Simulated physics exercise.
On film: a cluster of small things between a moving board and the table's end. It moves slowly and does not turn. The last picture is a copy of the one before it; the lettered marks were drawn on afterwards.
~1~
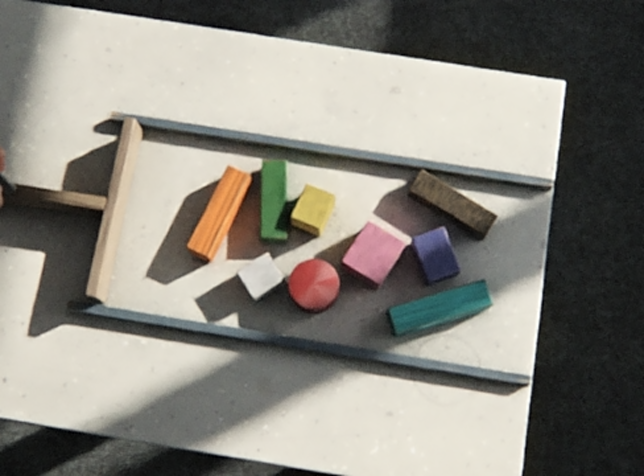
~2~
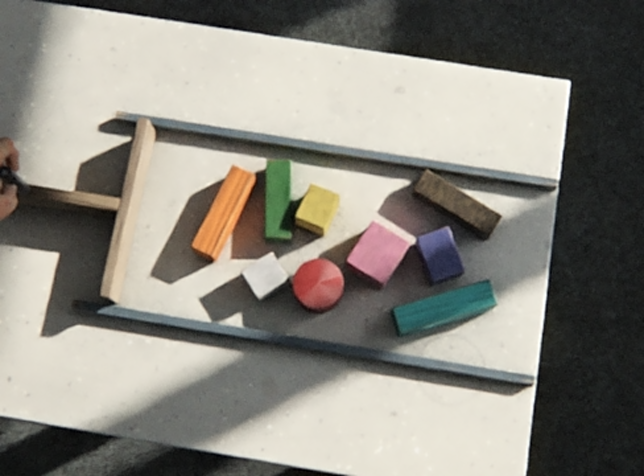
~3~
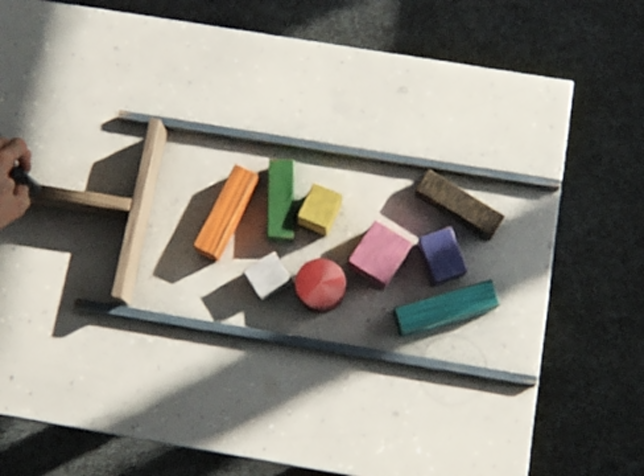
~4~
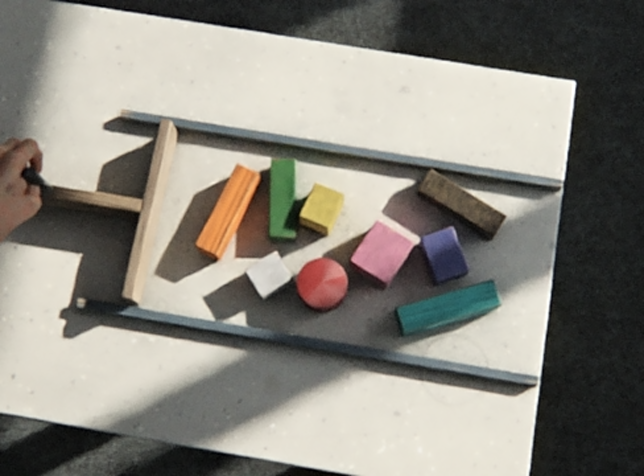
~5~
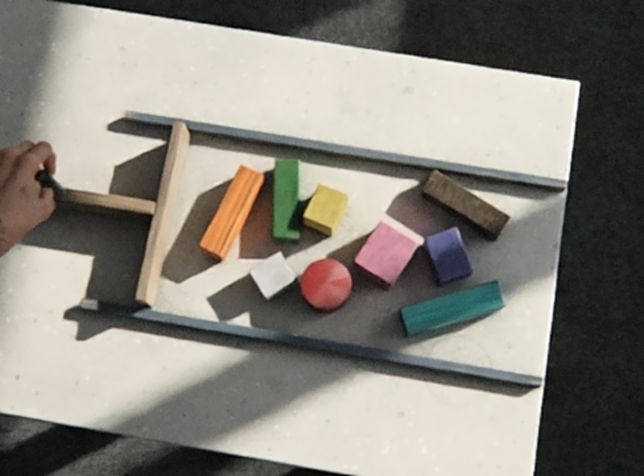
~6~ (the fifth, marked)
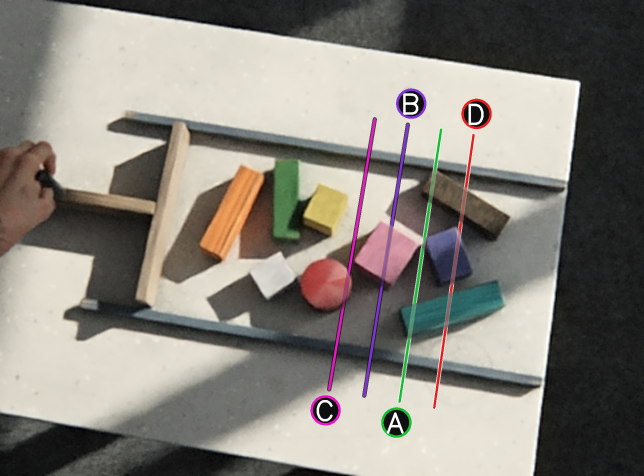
A wooden board on a handle slid slowly to the right between two rails, pushed by a hand that came into view at the left, while the colourful blocks ahead of it lay untouched.
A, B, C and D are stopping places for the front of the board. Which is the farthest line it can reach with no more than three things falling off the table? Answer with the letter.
It should halt at D.
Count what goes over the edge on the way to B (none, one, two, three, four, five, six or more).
In all, none.
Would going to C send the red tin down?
No.
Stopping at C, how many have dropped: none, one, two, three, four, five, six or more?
By then, none.
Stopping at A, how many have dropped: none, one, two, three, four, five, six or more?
By then, none.
On the copy, A at (421, 261); B at (387, 256); C at (353, 250); D at (455, 267).
On D. First, board (265, 226); white block (283, 287); green bar (316, 206).
Then, board (371, 244); turquoise stick (484, 316); blue block (491, 251).
Finally, board (454, 257); turquoise stick over the edge; blue block over the edge; two fallen.
By contrast, A is within the limit but short; B is within the limit but short; C is within the limit but short.
